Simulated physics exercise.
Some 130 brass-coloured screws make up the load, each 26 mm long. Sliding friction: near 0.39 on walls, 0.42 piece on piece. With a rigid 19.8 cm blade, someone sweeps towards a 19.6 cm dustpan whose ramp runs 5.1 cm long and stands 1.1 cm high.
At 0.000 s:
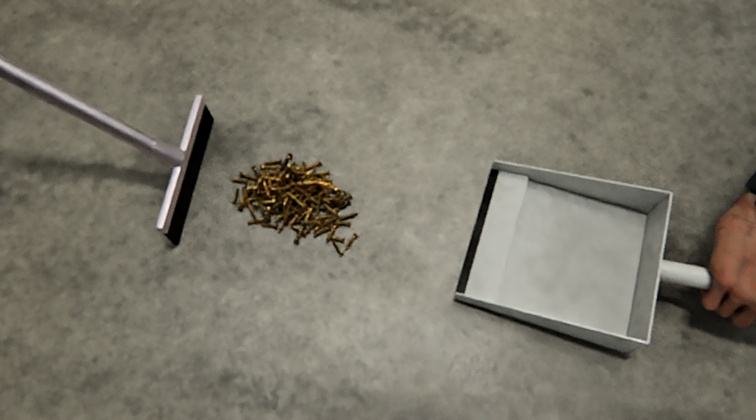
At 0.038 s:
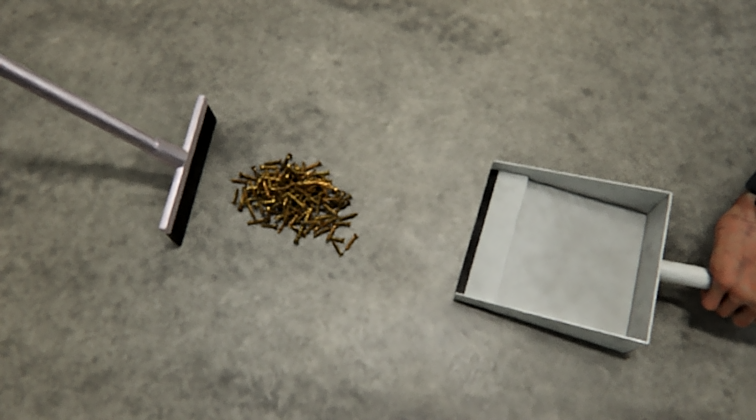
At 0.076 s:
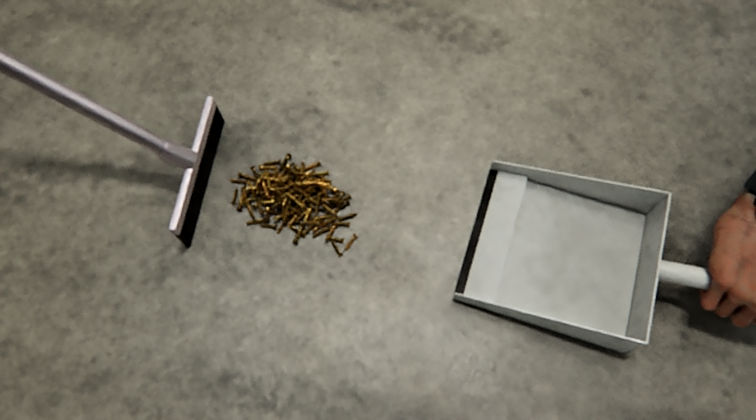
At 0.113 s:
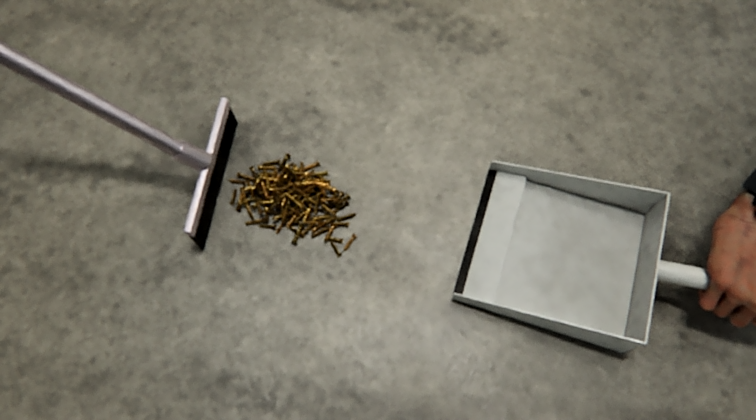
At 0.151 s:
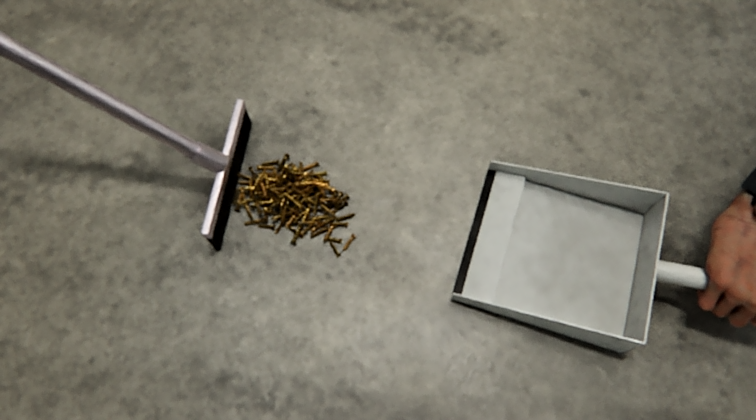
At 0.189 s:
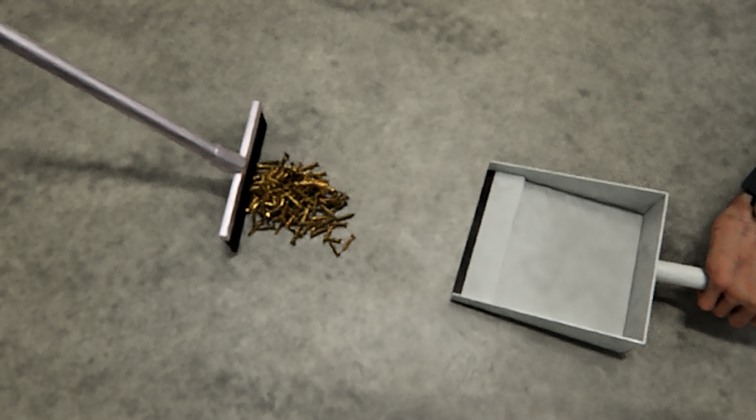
On a grey concrete floor, a broom-like blade slides right and pushes into brass-coloured screws.
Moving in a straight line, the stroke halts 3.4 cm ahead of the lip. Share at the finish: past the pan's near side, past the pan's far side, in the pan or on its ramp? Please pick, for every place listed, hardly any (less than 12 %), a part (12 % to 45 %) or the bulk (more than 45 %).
Near side: Hardly any, far side: Hardly any, pan: A part.
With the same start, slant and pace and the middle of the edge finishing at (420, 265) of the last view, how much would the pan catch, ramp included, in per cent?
About 20 %.
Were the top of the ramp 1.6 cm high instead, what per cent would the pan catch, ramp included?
I'd guess close to 25 per cent.
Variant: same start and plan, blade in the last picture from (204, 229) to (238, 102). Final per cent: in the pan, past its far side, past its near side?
The pan gets 15, the far side 10 and the near side 5.
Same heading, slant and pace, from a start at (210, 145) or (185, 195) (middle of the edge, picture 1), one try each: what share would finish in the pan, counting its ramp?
First try about 15 per cent, second about 25 per cent.
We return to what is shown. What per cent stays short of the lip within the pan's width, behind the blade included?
Share there: Around 75 percent.
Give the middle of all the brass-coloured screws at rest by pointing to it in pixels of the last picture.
Approximately (466, 215) in the last view.
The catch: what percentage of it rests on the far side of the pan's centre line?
Estimate: Close to 60 %.
After 0.40 s, middle of the blade 18 cm from the lip; 0 % over the lip, far side 0 %, near side 0 %.
After 0.55 s, middle of the blade 9 cm from the lip; 0 % over the lip, far side 0 %, near side 0 %.
After 0.82 s, middle of the blade 5 cm from the lip; 25 % over the lip, far side 0 %, near side 0 %.
By 1.3 s all is still; near side 0 %, far side 0 %, pan 25 %, in front of the lip or behind the blade 75 %.
